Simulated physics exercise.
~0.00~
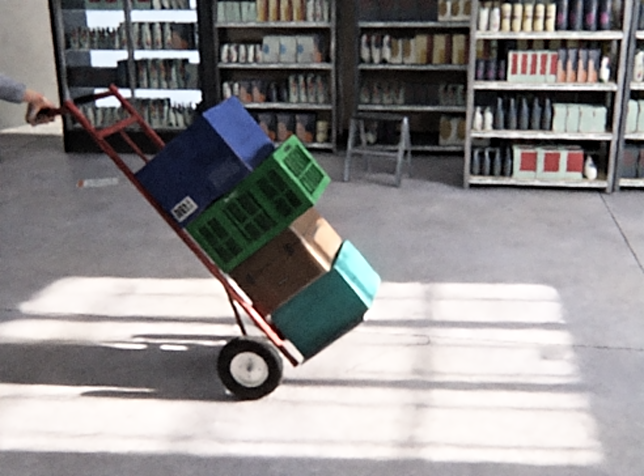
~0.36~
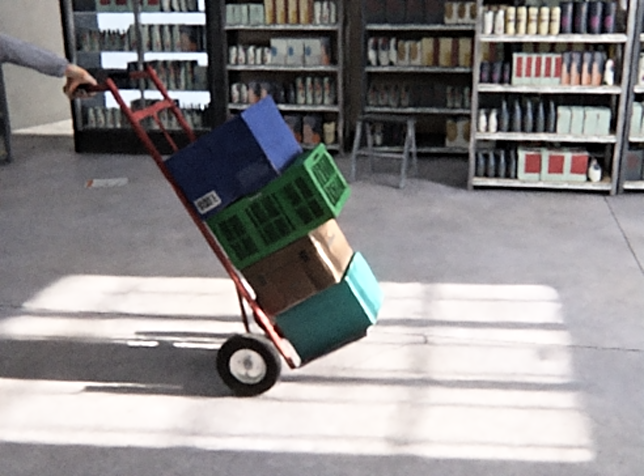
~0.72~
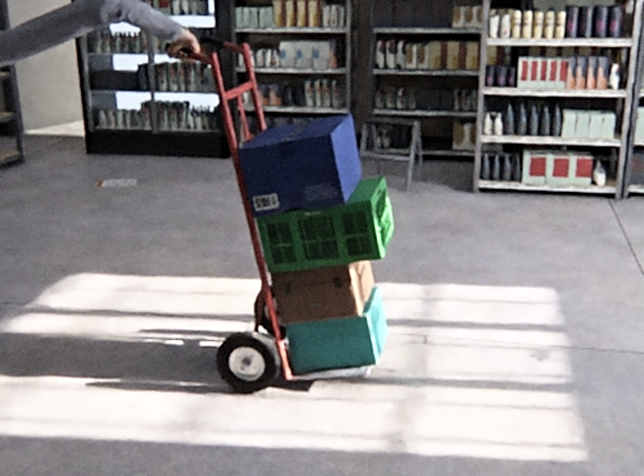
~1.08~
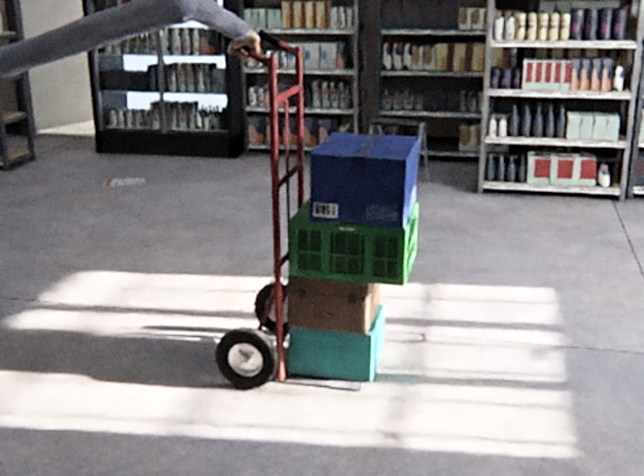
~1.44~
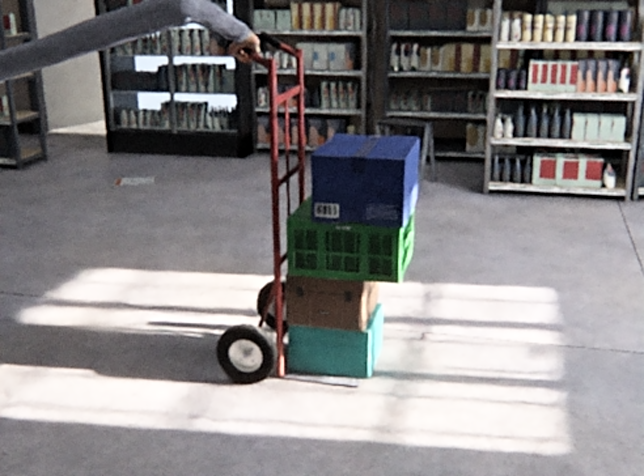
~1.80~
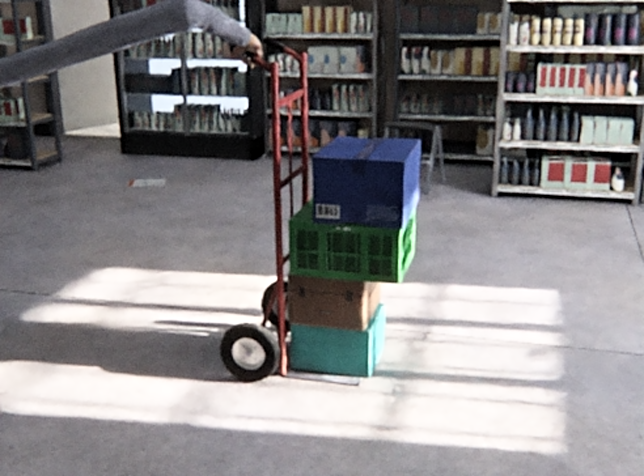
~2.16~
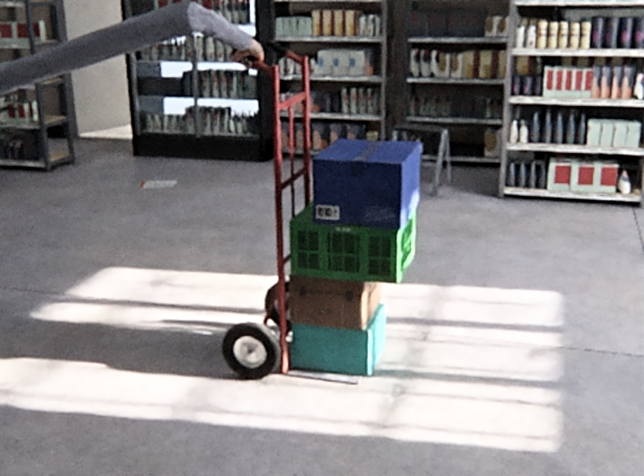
A red hand truck tips upright under someone's hand, and its four stacked boxes stay on.
